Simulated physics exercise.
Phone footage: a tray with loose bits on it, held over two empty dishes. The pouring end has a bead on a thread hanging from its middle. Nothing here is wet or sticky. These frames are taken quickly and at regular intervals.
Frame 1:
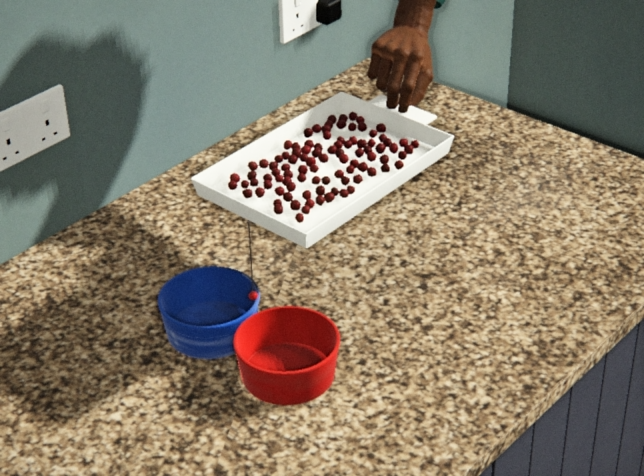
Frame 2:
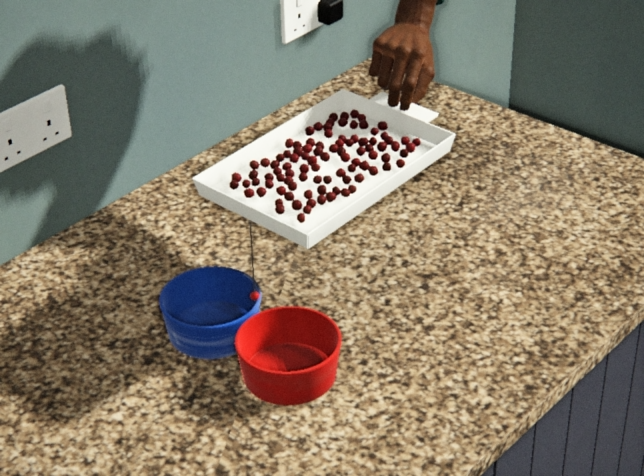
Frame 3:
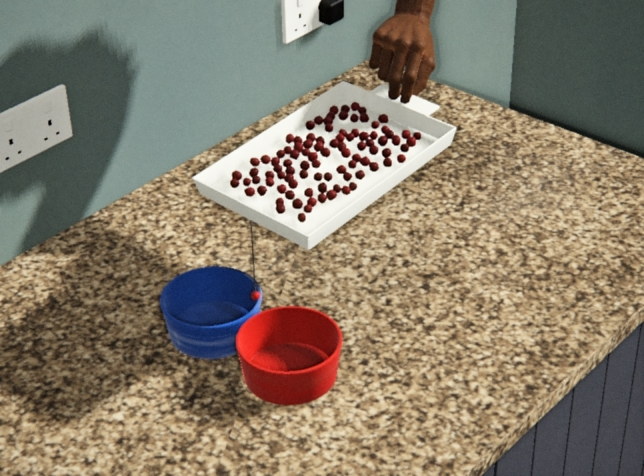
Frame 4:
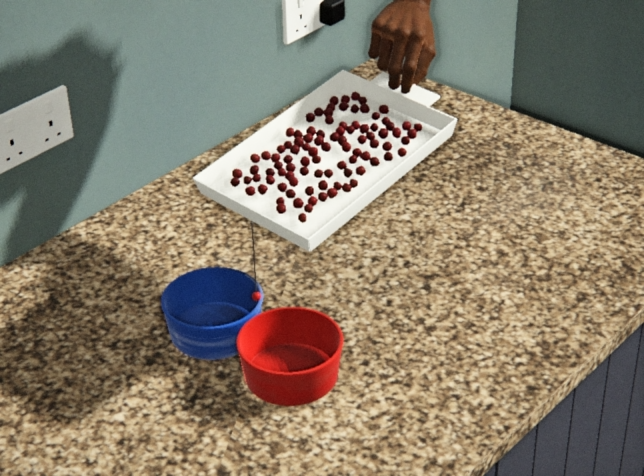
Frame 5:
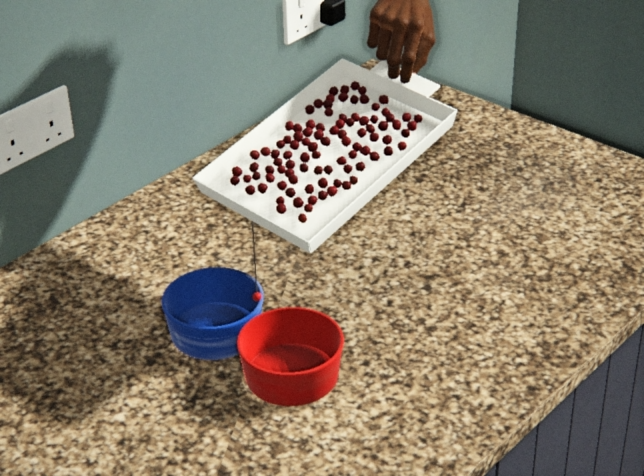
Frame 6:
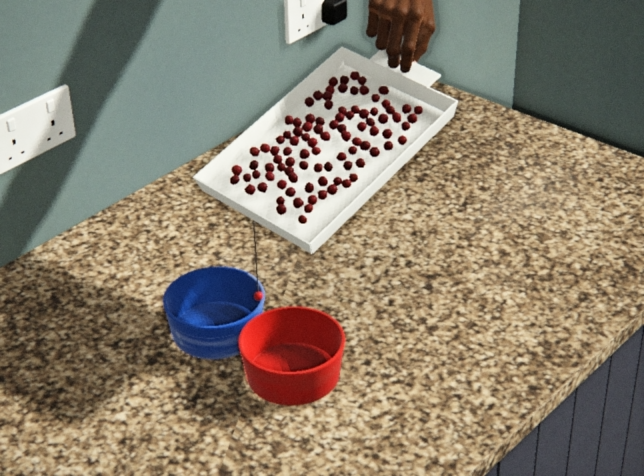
A hand gradually raised the far end of a white tray of small dark red fruits, tilting it toward its right front corner above a blue dish and a red dish, while the fruits barely moved.
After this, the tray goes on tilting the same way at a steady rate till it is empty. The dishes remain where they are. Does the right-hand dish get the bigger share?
Yes, the right-hand dish does.
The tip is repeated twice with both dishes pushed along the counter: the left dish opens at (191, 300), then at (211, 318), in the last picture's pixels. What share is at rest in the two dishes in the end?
Try 1: Some 90 %; try 2: Some 100 %.
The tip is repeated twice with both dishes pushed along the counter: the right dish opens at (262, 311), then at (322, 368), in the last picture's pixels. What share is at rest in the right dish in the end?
20, then 60 %.
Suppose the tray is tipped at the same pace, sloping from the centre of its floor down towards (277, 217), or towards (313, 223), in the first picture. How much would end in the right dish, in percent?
The share is 60 per cent in the first and 100 per cent in the second.
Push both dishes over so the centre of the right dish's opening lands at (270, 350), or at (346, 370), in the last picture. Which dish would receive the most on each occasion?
The rightmost dish, then the leftmost dish.
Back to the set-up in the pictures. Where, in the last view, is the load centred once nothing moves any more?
Somewhere close to (293, 370) in the last picture.
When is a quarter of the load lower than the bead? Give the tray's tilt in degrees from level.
About 95° of tilt.
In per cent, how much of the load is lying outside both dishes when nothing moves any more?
10 %.
Soon after the last picture, tray tipped steeply; nearly all on the tray; a stray few in the air.
A little later, tray tipped right over; about half on the tray; about a quarter in the right dish; a stray few outside both; a small part in the air.
Later still, tray tipped past a quarter turn; nearly all in the right dish; a small part outside both.
At rest, tray tipped past a quarter turn; nearly all in the right dish; none in the left dish; a small part outside both.
